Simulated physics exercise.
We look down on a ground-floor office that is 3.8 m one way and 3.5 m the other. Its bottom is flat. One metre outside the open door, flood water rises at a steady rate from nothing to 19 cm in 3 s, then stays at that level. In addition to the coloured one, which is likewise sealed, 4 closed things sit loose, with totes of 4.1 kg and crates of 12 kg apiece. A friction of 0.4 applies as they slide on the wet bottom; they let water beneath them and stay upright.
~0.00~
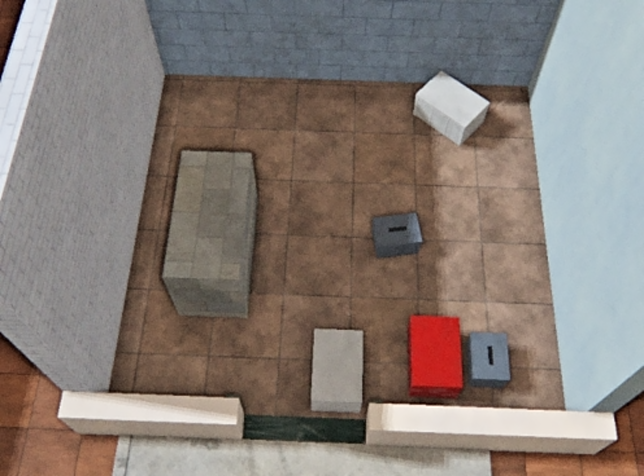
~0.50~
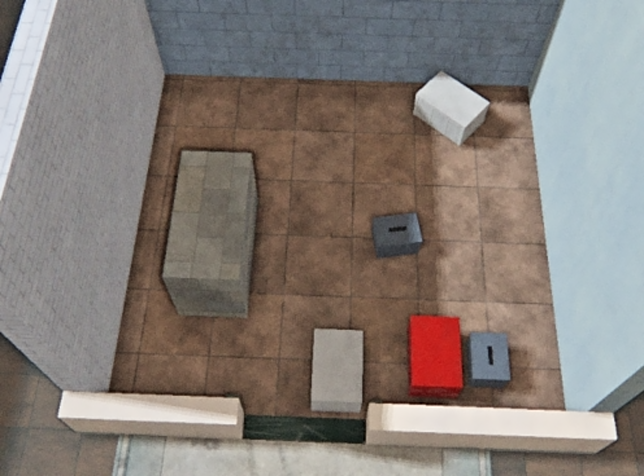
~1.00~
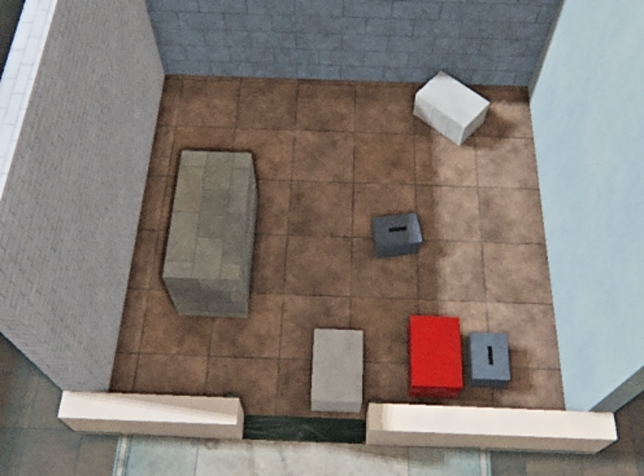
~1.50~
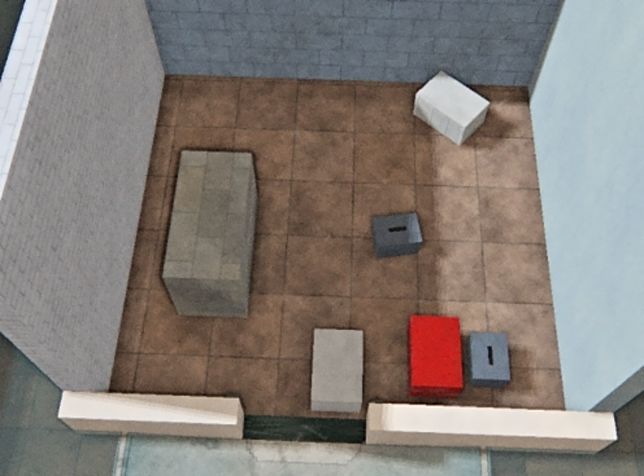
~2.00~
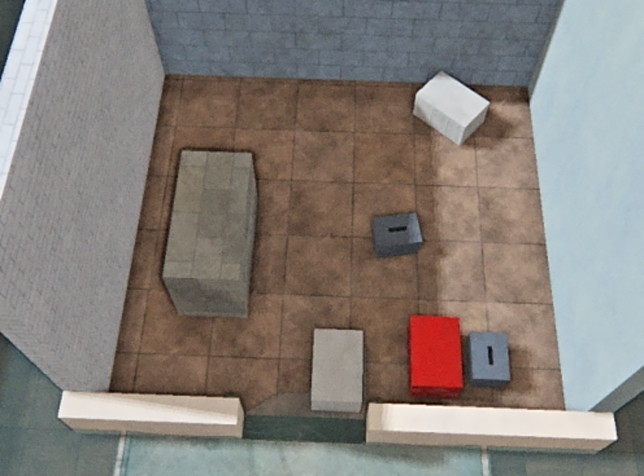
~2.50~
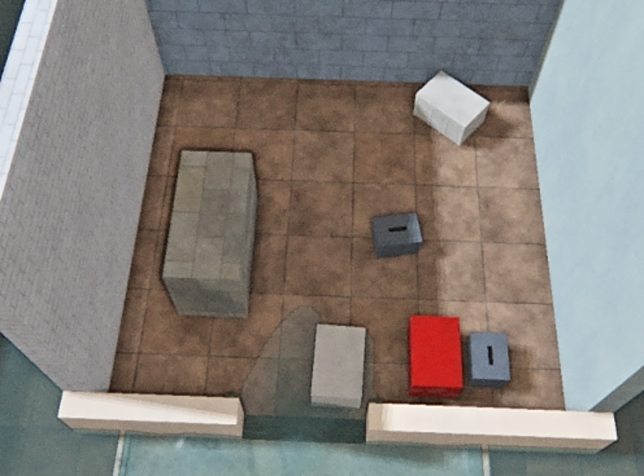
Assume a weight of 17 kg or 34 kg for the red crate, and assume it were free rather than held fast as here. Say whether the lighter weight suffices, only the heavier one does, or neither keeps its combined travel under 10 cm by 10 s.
Extra weight is not needed.
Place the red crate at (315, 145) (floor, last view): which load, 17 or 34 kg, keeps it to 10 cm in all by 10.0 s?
Here only the heavier suffices.
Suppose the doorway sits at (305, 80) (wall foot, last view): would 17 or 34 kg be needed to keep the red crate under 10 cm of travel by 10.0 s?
There just the heavier succeeds.
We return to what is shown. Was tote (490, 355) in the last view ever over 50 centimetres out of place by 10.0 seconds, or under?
Not that far.
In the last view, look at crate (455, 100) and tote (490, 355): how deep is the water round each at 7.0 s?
Depths: Near 9 cm, then near 1 cm.
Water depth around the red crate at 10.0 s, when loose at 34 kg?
About 4 cm.
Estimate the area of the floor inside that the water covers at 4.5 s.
Some 7.0 m2 of it.
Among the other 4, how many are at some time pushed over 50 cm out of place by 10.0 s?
The total is 3.
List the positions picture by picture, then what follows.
The red crate at (437, 351) rests on the ground; water covers 0.0 m2; 0 of 5 have shifted, in the first frame.
The red crate at (437, 351) rests on the ground; water covers 0.0 m2; 0 of 5 have shifted, in the second frame.
The red crate at (437, 351) rests on the ground; 0.0 m2 under water; 0 of 5 have shifted, in the third frame.
The red crate at (437, 351) rests on the ground; water covers 0.0 m2; 0 of 5 have shifted, in the fourth frame.
The red crate at (437, 351) rests on the ground; 0.1 m2 under water; 0 of 5 have shifted, in the fifth frame.
The red crate at (437, 351) rests on the ground; water covers 0.5 m2; 0 of 5 have shifted, in the sixth frame.
After 3.5 s the red crate would be 0 cm from its start with 17 kg and 0 cm from its start with 34 kg; 3 cm of water round it then.
After 4.5 s the red crate would be 0 cm from its start with 17 kg and 0 cm from its start with 34 kg; 2 cm of water round it then.
After 7.0 s the red crate would be 0 cm from its start with 17 kg and 0 cm from its start with 34 kg; 2 cm of water round it then.
After 10.0 s the red crate would be 0 cm from its start with 17 kg and 0 cm from its start with 34 kg; 4 cm of water round it then.
